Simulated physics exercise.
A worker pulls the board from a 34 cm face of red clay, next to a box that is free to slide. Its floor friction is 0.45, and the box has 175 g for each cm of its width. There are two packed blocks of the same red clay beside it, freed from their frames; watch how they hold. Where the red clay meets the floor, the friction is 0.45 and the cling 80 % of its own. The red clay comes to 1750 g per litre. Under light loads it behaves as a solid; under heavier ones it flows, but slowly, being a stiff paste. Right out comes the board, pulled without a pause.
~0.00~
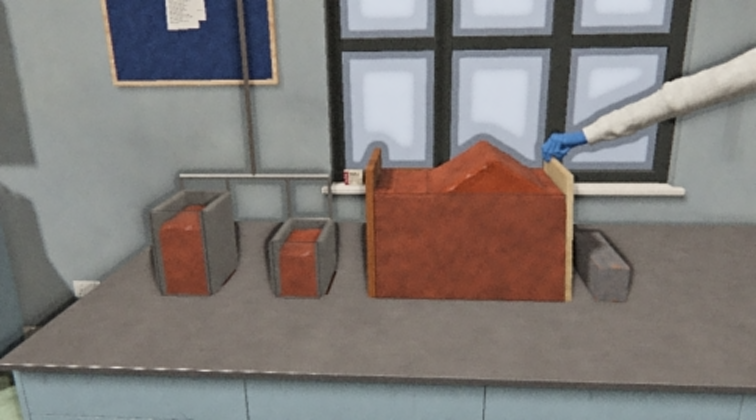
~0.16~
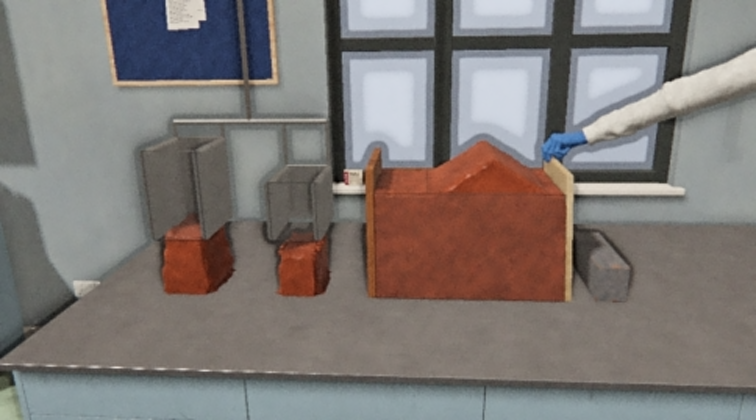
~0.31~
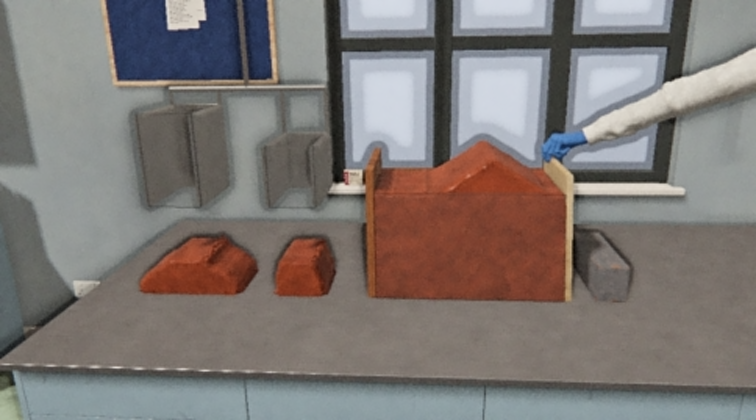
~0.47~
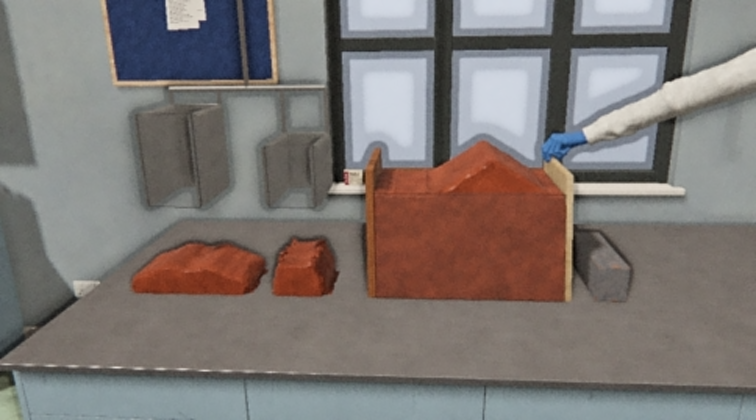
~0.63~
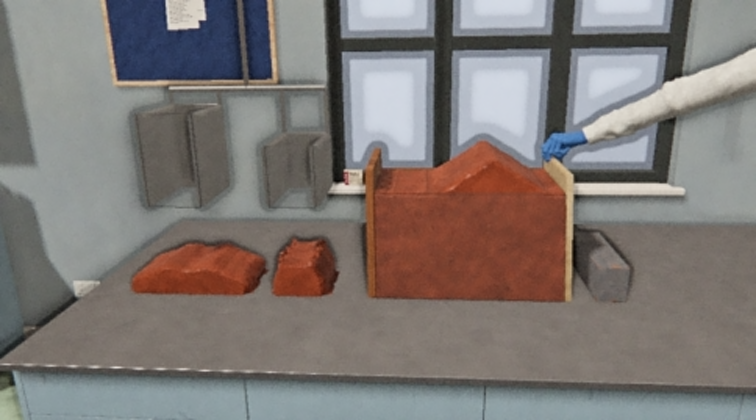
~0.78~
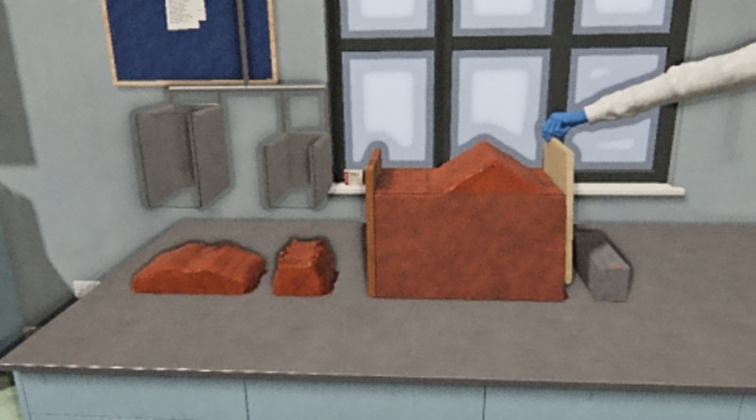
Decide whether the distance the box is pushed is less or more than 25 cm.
The distance the box is pushed ends up longer than 25 cm.
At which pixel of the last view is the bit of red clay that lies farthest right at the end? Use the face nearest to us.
Roughly at the pixel (713, 283).
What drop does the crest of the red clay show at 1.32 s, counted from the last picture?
I'd put it at close to 9.0 cm.
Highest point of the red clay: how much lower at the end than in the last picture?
10.5 cm.
By 1.03 s, the box has not moved.
By 1.32 s, the box has been pushed 13 cm.
By 1.62 s, the box has been pushed 28 cm.
By 1.91 s, the box has been pushed 33 cm.
By 2.00 s, at the end, the box has been pushed 33 cm.
